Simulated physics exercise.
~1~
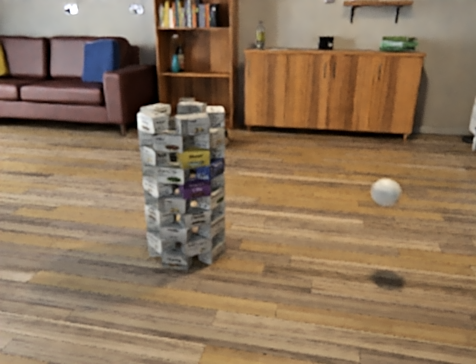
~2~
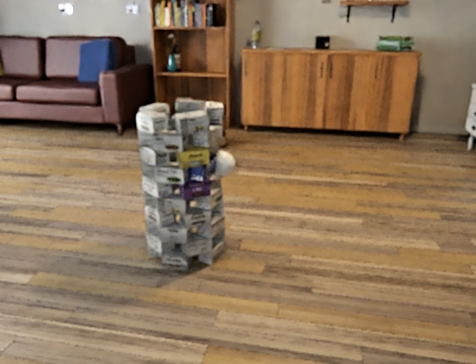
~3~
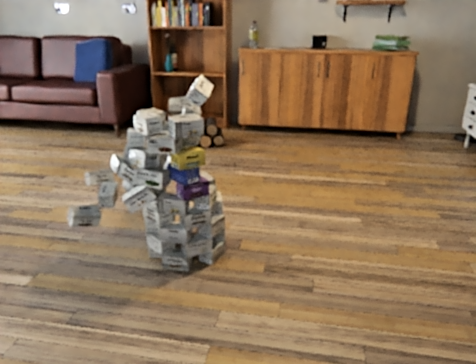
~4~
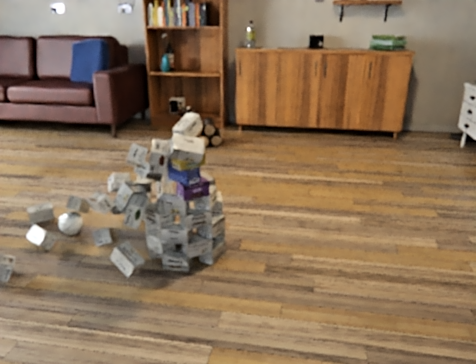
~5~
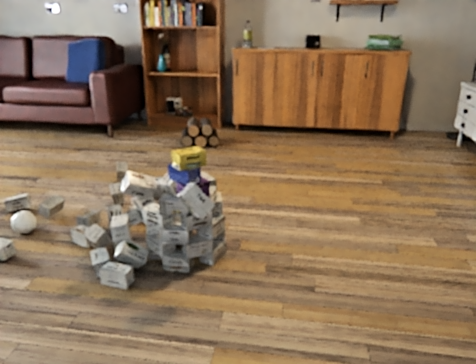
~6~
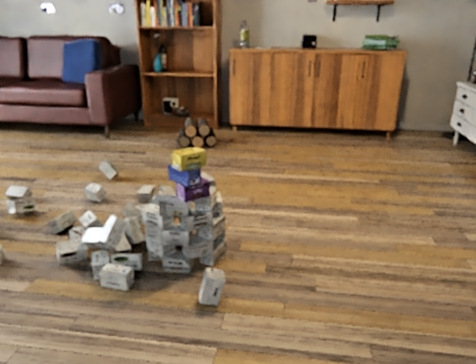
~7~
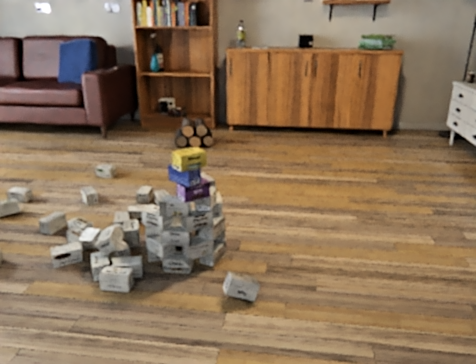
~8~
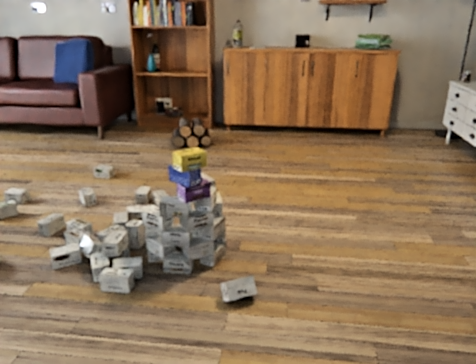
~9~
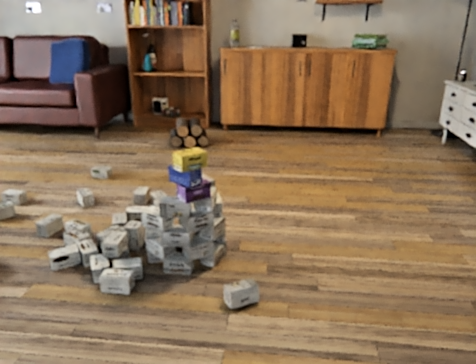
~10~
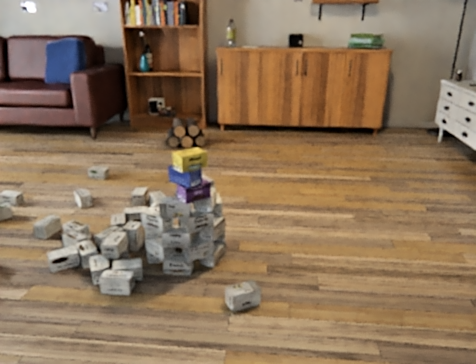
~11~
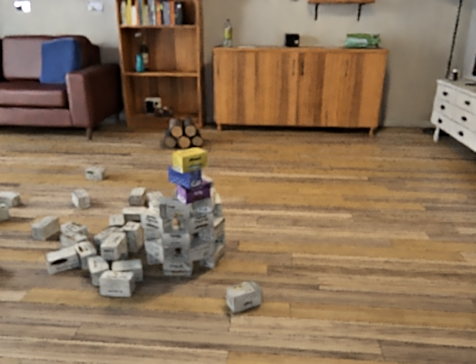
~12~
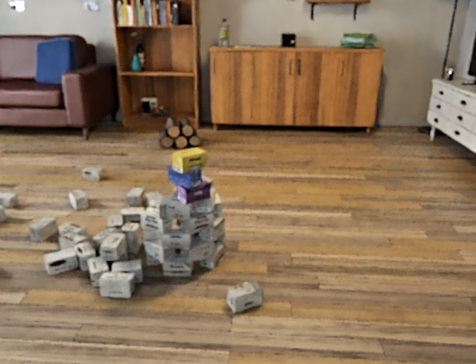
A pale ball flew in from the right and smashed into a round tower of small boxes, sending many tumbling left across the wooden floor, while part of the tower stayed standing with the purple, blue and yellow boxes stacked on top.
